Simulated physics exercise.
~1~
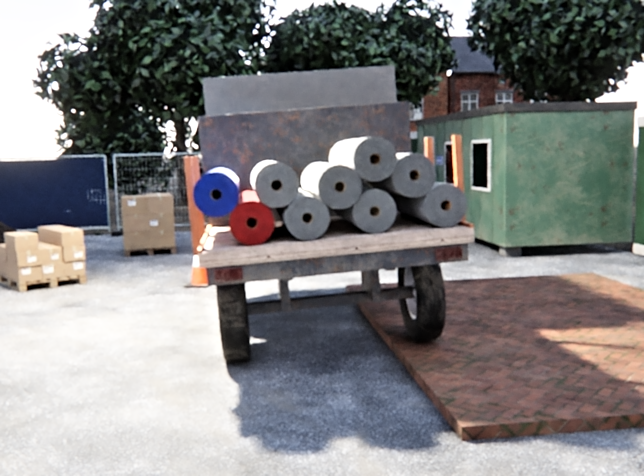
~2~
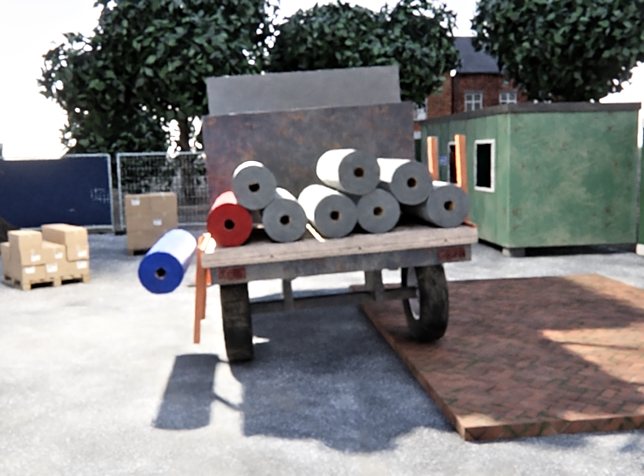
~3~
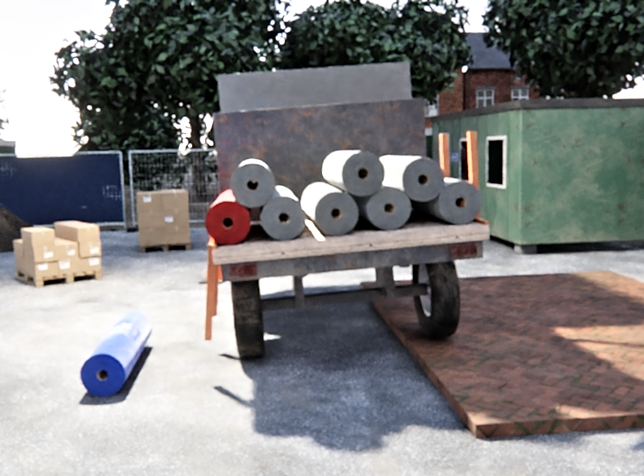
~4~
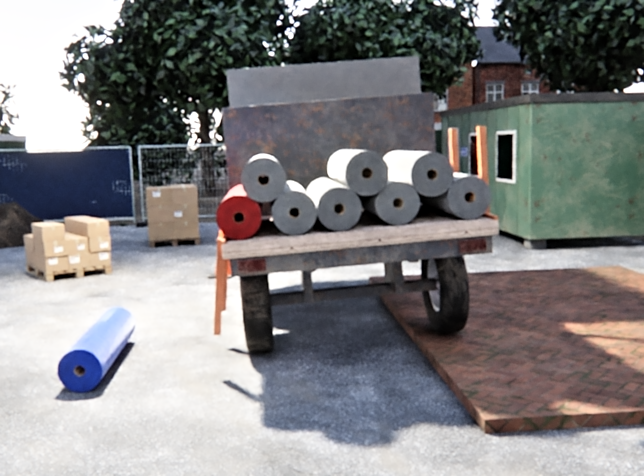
Paved yard with a parked flatbed lorry, side posts swinging down and a blue roll dropping off left, the red roll staying aboard.
